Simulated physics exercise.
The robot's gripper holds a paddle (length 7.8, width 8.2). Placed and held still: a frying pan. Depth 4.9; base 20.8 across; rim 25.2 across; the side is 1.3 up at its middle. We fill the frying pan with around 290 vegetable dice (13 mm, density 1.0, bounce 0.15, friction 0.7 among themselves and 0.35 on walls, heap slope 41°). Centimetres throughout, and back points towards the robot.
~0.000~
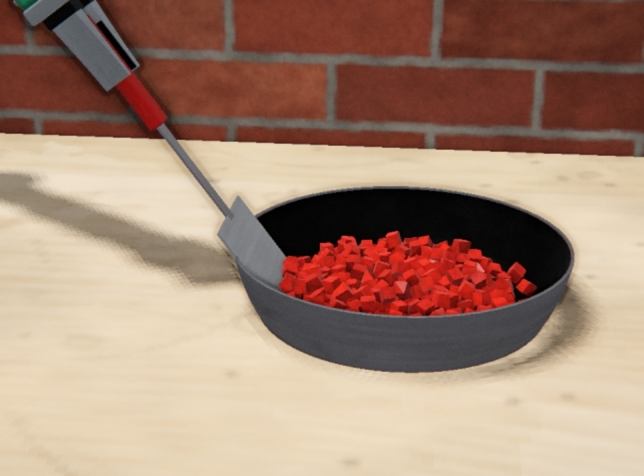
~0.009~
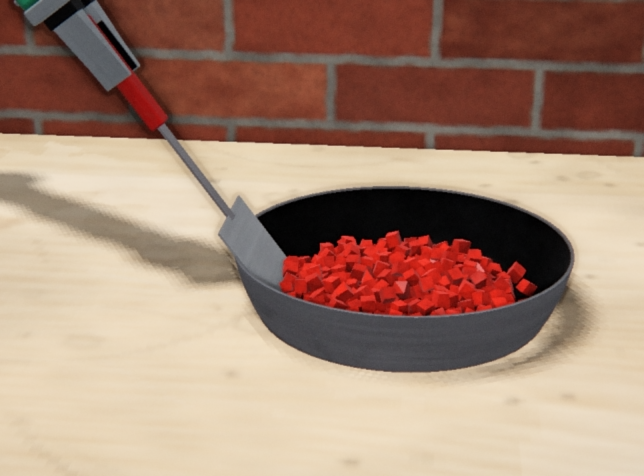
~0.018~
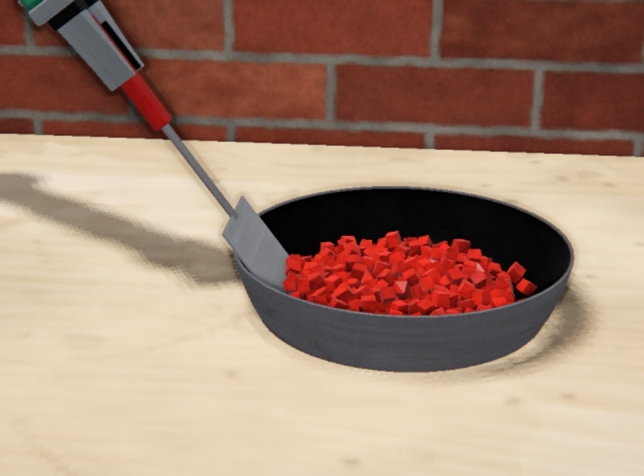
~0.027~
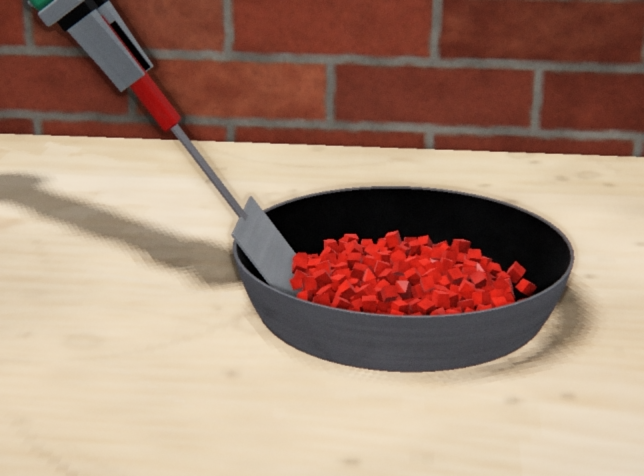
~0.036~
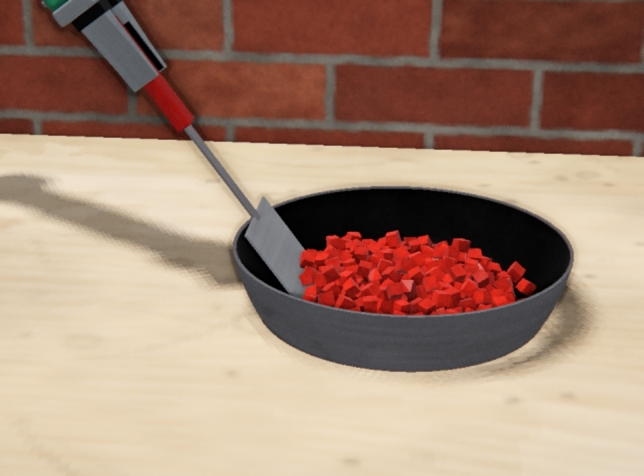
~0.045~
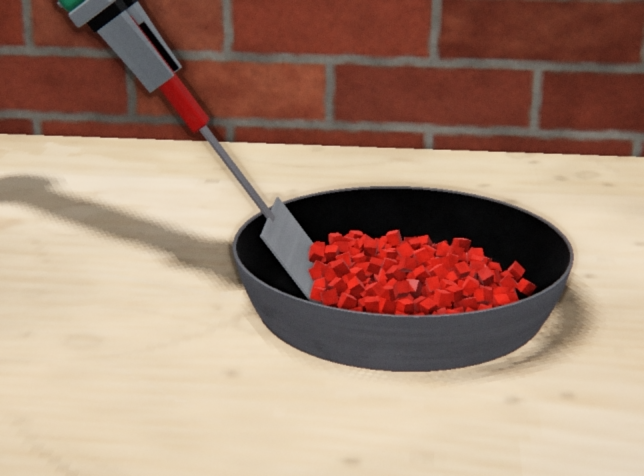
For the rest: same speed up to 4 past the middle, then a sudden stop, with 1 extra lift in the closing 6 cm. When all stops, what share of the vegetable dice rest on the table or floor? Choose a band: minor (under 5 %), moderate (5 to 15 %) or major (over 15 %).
Moderate.
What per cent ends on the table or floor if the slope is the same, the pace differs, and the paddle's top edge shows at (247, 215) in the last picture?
Near 0 in a hundred.
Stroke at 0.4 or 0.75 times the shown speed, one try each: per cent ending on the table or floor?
Close to 0 and 0 percent respectively.
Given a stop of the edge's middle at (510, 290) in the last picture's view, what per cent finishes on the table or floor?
25 %.
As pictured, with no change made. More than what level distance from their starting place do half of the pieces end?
Level distance of roughly 5 cm.
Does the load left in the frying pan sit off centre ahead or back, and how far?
It sits some 5.5 centimetres ahead of centre.
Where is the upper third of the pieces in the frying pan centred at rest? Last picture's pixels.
Look near (523, 269).
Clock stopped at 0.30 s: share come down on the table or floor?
Share at that moment: Roughly 4 %.
After 0.07 s, sloping 54°, highest piece 5 above the table; 290 in the frying pan.
After 0.09 s, sloping 54°, highest piece 6 above the table; 290 in the frying pan.
After 0.30 s, sloping 54°, highest piece 7 above the table; 270 in the frying pan, 11 on the table or floor, 9 on the blade or in flight.
After 1.35 s, sloping 54°, highest piece 6 above the table; 268 in the frying pan, 22 on the table or floor.
In the end, 268 in the frying pan, 22 on the table or floor. That is 8 % on the table or floor.
